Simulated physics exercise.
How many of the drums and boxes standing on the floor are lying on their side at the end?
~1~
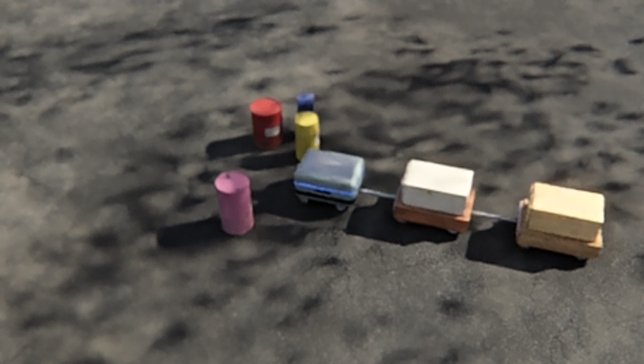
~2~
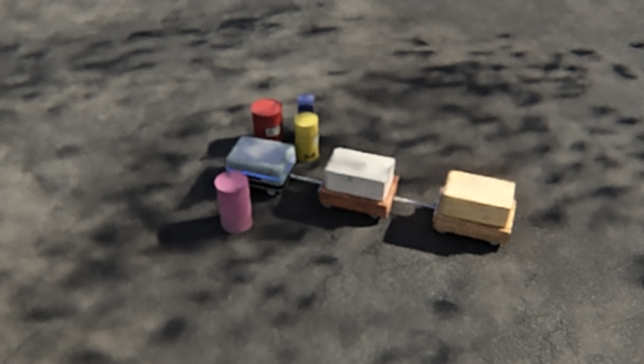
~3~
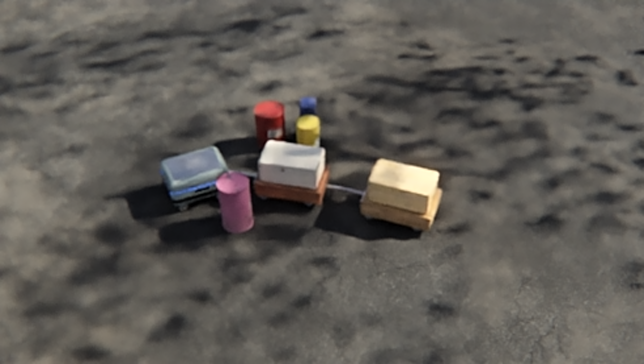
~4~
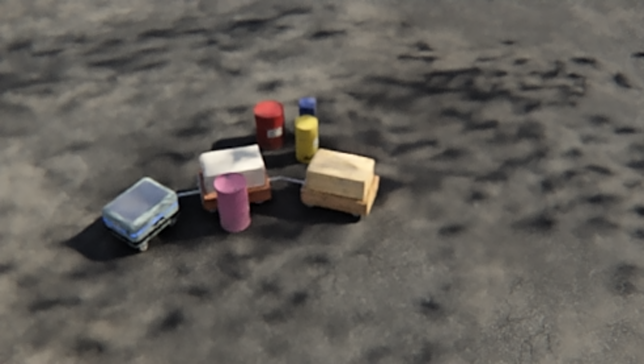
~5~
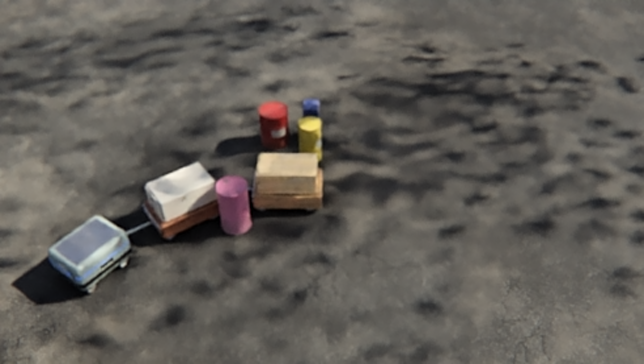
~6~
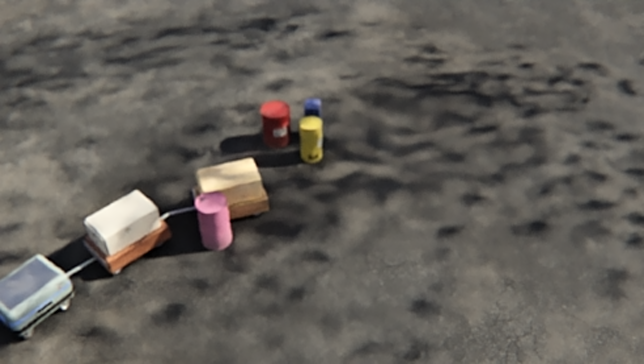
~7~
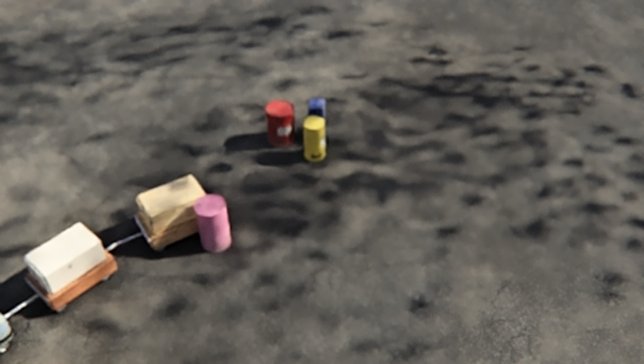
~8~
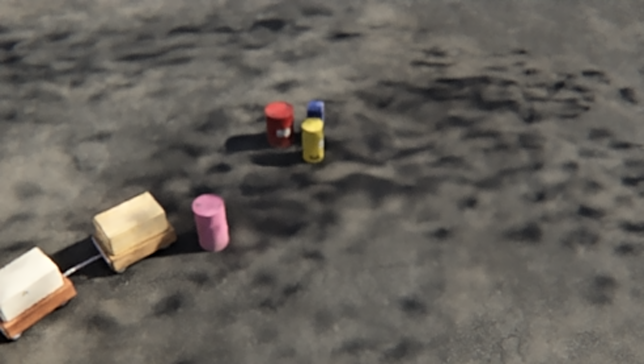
None of them are lying on their side. The pink, red and yellow drums and the blue box are all still upright at the end.
We see a small blue tug pull two loaded carts leftward between a pink drum and a group of red, yellow and blue objects, then curve toward the lower left and leave view. The pink drum shifts slightly as the rear cart passes but stays upright; the others remain in place.
